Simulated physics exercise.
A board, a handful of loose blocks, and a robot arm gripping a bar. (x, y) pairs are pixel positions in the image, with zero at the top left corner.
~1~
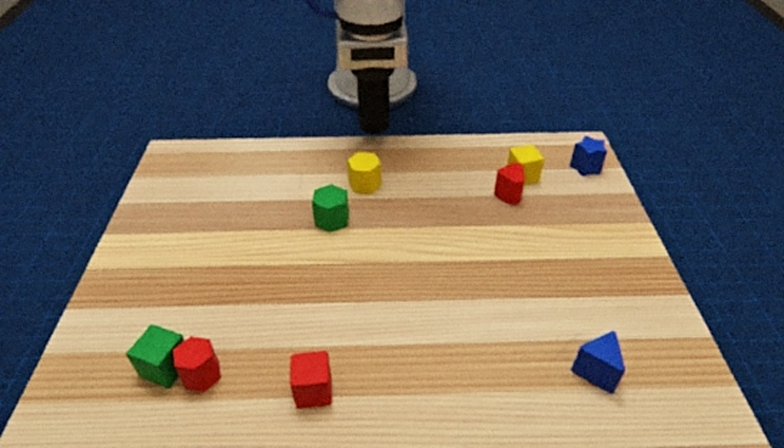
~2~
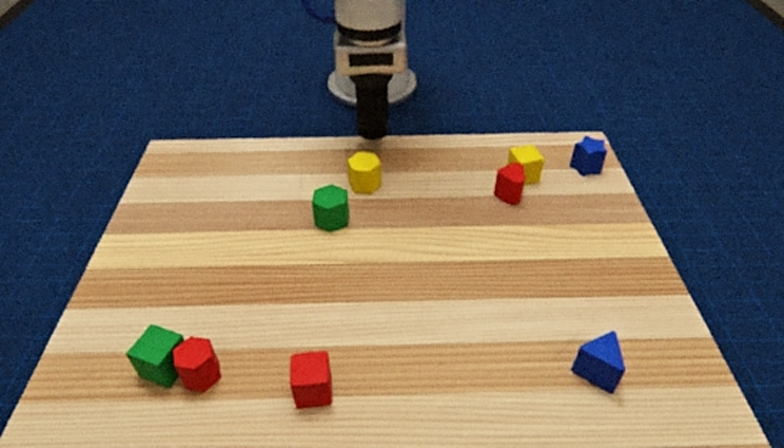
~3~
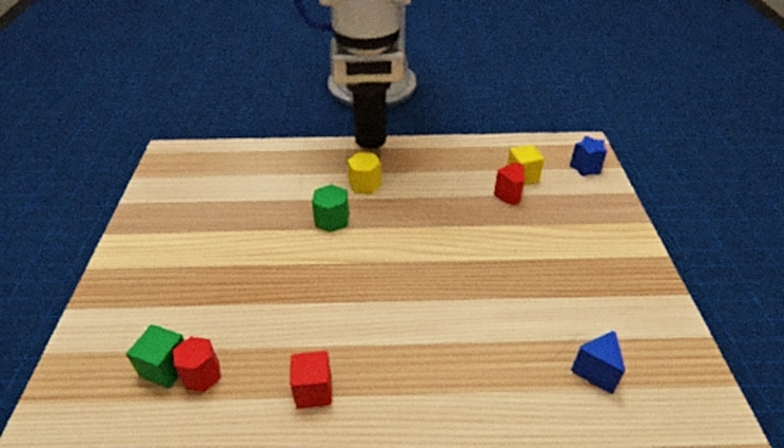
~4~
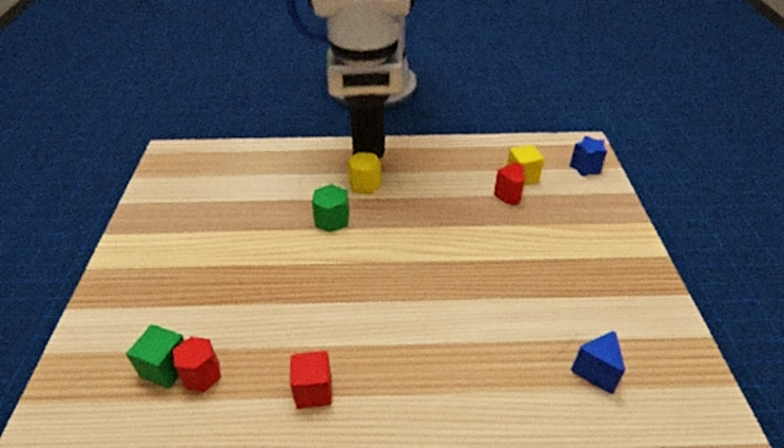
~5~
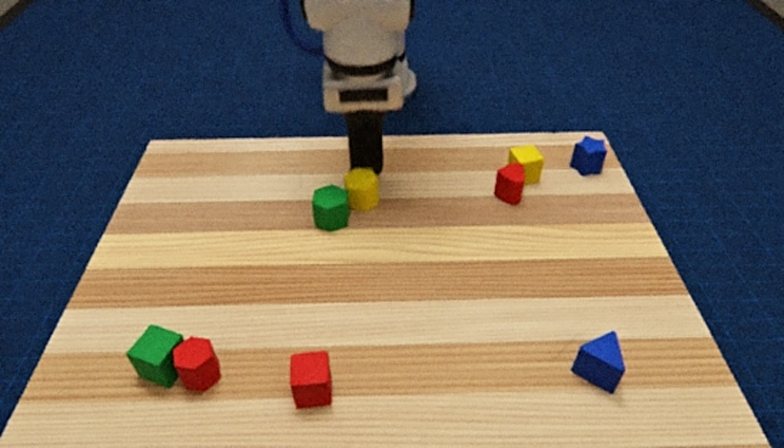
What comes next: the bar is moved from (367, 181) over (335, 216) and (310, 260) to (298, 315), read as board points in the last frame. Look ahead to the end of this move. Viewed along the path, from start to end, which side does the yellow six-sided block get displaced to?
It shifts to the left.
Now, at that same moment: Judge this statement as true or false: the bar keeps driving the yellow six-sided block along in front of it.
That is false.
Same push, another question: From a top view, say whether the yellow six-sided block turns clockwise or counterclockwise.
It turns round anticlockwise.
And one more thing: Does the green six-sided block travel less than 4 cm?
I believe not.
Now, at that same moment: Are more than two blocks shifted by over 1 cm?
The answer is no.
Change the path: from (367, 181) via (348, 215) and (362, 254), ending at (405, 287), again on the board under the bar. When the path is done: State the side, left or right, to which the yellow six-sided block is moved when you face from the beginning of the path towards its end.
Taking start-to-end as forward, the block's sideways shift goes to the right.
What follows on the original path. One third of the way, bar (333, 204); green six-sided block (315, 214), turned 50° clockwise; yellow six-sided block (355, 209), turned 65° anticlockwise.
Two thirds of the way, bar (308, 248); green six-sided block (281, 260), turned 70° clockwise; yellow six-sided block (354, 219), turned 120° anticlockwise.
At the end, bar (295, 303); red square block still; green six-sided block (249, 304), turned 135° clockwise; yellow six-sided block (354, 219), turned 120° anticlockwise.
